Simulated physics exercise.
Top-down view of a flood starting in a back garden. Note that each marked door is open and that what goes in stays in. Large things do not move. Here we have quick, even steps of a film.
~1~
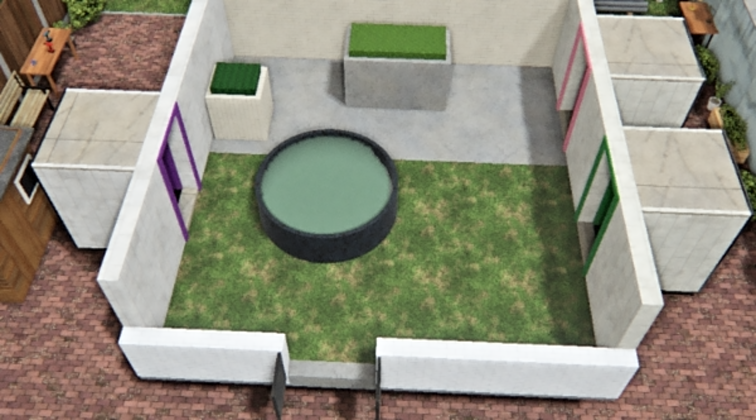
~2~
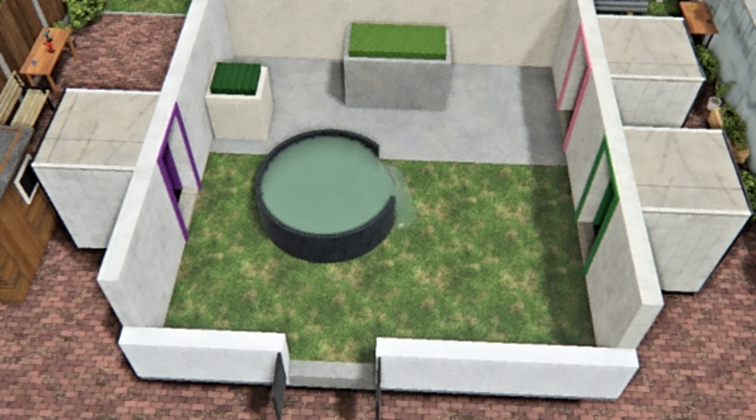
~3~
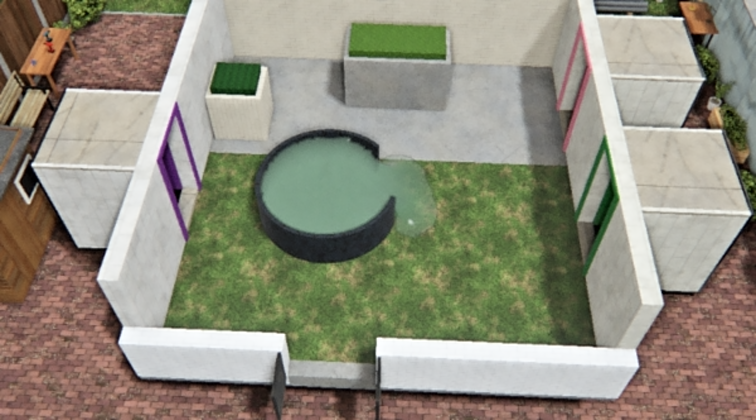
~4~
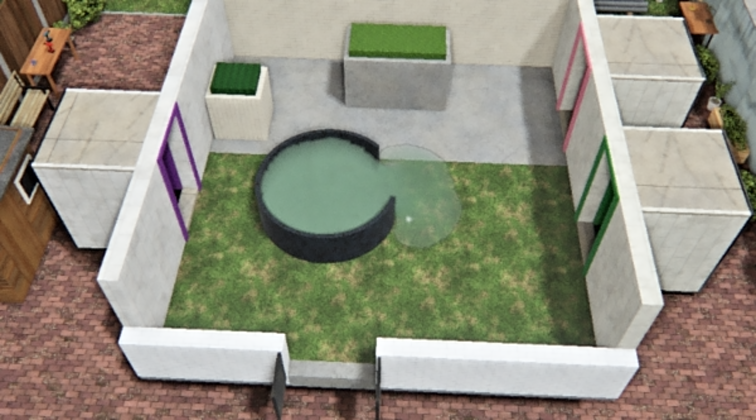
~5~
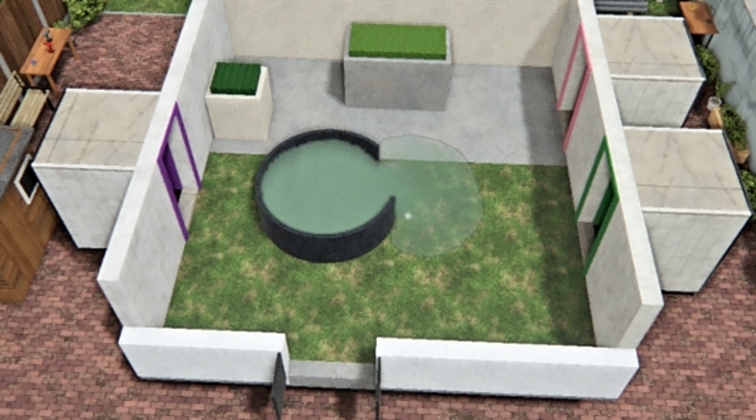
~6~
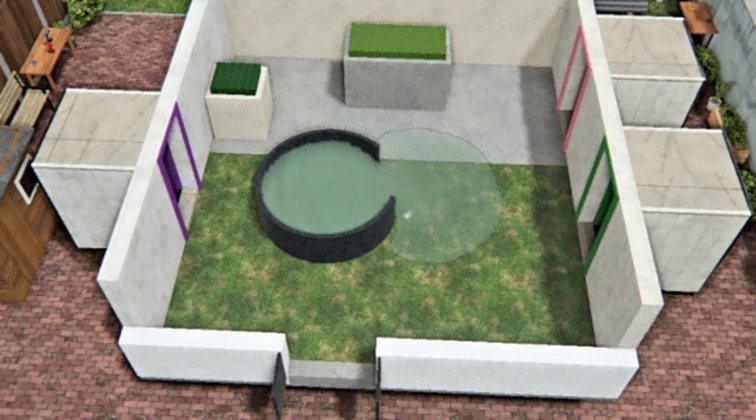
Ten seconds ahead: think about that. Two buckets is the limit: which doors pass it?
Green door: Tops two buckets; pink door: Tops two buckets; purple door: Never tops two buckets.
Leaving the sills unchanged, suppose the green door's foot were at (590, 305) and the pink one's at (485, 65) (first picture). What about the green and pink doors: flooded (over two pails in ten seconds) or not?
Green door exceeds the limit; pink door exceeds the limit.
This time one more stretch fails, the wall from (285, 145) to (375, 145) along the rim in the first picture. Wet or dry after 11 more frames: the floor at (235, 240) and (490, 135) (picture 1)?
Untouched; soaked.
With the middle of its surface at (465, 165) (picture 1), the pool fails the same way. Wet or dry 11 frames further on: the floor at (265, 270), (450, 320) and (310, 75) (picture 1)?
In turn: Dry, free of water, free of water.
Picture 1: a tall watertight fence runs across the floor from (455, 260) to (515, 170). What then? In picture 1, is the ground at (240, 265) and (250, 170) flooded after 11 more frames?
Unwetted; unwetted.
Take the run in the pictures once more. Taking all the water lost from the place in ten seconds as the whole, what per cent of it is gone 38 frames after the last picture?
Close to 70 per cent, I'd say.
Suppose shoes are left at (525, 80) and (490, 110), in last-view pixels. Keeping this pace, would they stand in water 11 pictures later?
Taking them as listed, I'd call them soaked and soaked.
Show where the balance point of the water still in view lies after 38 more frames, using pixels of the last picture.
I'd put it at around (443, 184).
A moment on, water covers 25 % of the floor; the green door not reached, the pink door not reached, the purple door not reached.
Next, water covers 40 % of the floor; the green door under two buckets in, the pink door over two buckets in, the purple door not reached.
Then, water covers 50 % of the floor; the green door over two buckets in, the pink door over two buckets in, the purple door not reached.
Later, water covers 60 % of the floor; the green door over two buckets in, the pink door far over two buckets in, the purple door not reached.
In the end, water covers 85 % of the floor; the green door far over two buckets in, the pink door far over two buckets in, the purple door not reached.
